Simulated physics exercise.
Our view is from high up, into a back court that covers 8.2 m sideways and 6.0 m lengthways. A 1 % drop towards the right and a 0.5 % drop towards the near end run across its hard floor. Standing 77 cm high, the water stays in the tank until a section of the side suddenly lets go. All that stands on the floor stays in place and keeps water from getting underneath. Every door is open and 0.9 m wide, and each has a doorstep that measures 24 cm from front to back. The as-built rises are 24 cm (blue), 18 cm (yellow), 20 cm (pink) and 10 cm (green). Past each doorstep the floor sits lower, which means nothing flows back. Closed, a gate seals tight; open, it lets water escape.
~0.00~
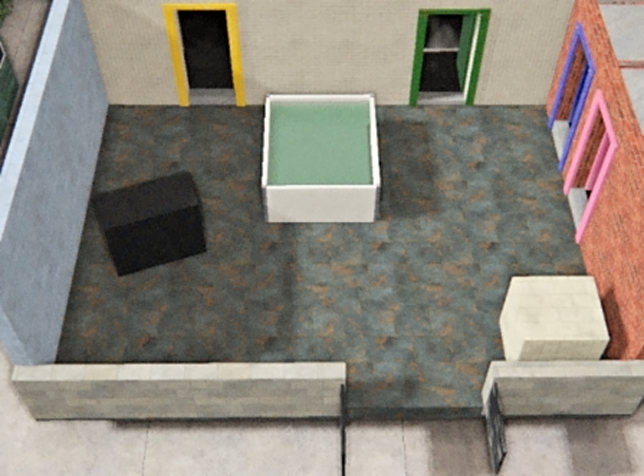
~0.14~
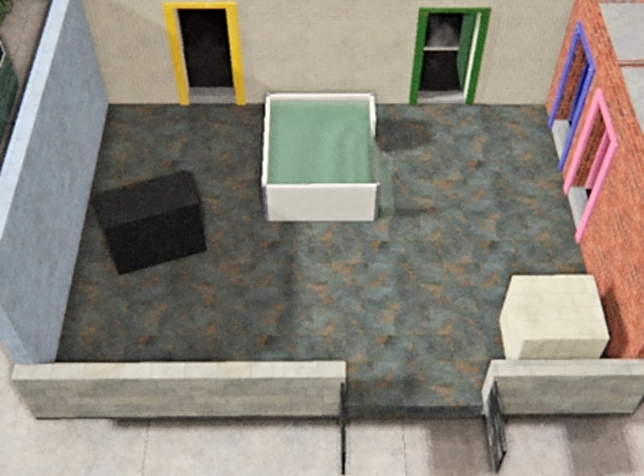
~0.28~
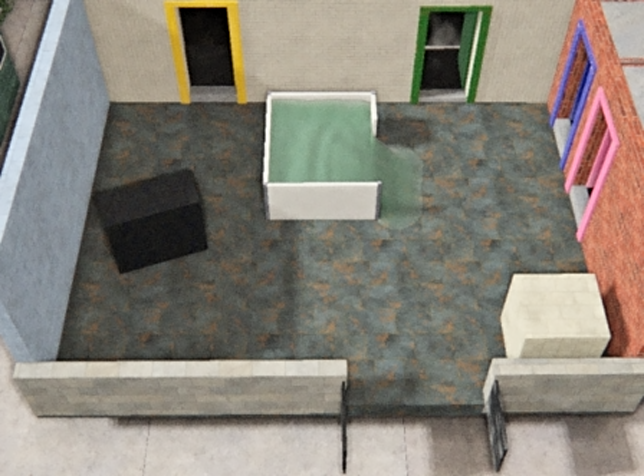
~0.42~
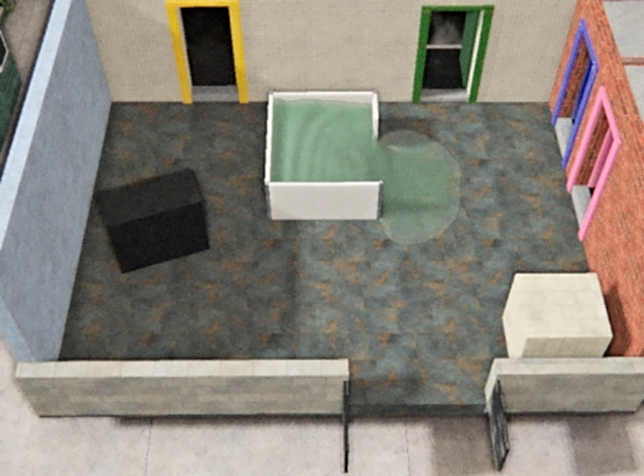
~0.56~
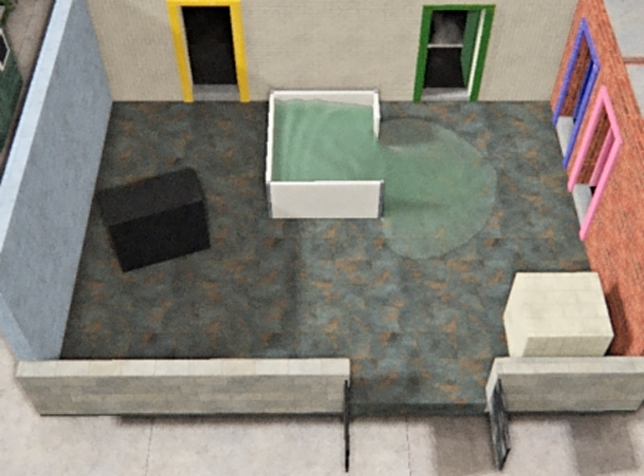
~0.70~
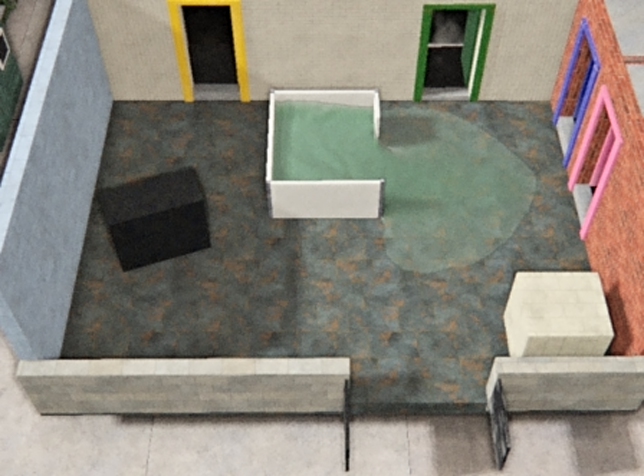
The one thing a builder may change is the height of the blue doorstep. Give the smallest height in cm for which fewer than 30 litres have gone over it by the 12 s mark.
About 24 cm.
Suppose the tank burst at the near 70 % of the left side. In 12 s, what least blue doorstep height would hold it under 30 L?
Then 8.0 cm.
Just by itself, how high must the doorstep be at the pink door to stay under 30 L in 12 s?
For pink, a step near 29 cm.
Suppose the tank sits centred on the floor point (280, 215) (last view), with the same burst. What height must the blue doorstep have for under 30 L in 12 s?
With that change, some 14.0 centimetres.
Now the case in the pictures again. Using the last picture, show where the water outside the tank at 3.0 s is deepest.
Around pixel (615, 387).
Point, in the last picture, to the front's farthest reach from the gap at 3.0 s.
Look about (615, 387) in the last picture.
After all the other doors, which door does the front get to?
Coming last is the yellow one.
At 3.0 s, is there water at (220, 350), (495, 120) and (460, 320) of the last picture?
In turn: Still dry, wet, wet.
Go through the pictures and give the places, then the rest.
In the first picture, still water, 77 cm deep, in the tank at (321, 143); the blue door at (569, 107) is dry.
In the second picture, the gap is at (372, 173), the front 0.4 m out at (390, 164); the back of the tank holds 77 cm.
In the third picture, the front is at (419, 170), 0.8 m from the gap at (373, 174); 1.2 m2 of floor is wet, 77 cm left at the back.
In the fourth picture, water pours out at (375, 176) and has run 1.4 m, to (457, 183); about 10 cm deep outside, 71 cm at the back.
In the fifth picture, the front is at (493, 184), 2.0 m from the gap at (376, 175); 4.7 m2 of floor is wet, 66 cm left at the back.
In the sixth picture, the front is at (532, 187), 2.7 m from the gap at (376, 174); 6.8 m2 of floor is wet, 67 cm left at the back; the blue door at (574, 102), 3.5 m from the gap, is still 0.9 m from the nearest water.
After 1.4 s water covers 30 % of the floor, deepest (37 cm) near (567, 189); 28 cm at the blue door, 1 litre in over its 24 cm doorstep.
After 3.0 s water covers 35 % of the floor, deepest (43 cm) near (615, 387); 25 cm at the blue door, 25 litres in over its 24 cm doorstep.
After 12.0 s water covers 95 % of the floor, deepest (10 cm) near (604, 344); 8 cm at the blue door, 28 litres in over its 24 cm doorstep.
At the blue door as built, the water arrived by 1.0 s and peaked near 31 cm at 2.4 s.
With a doorstep of 21.5 cm, 48 litres would have come in within the 12 s; with 29.5 cm, 4 litres. So under 30 litres takes about 24 cm.
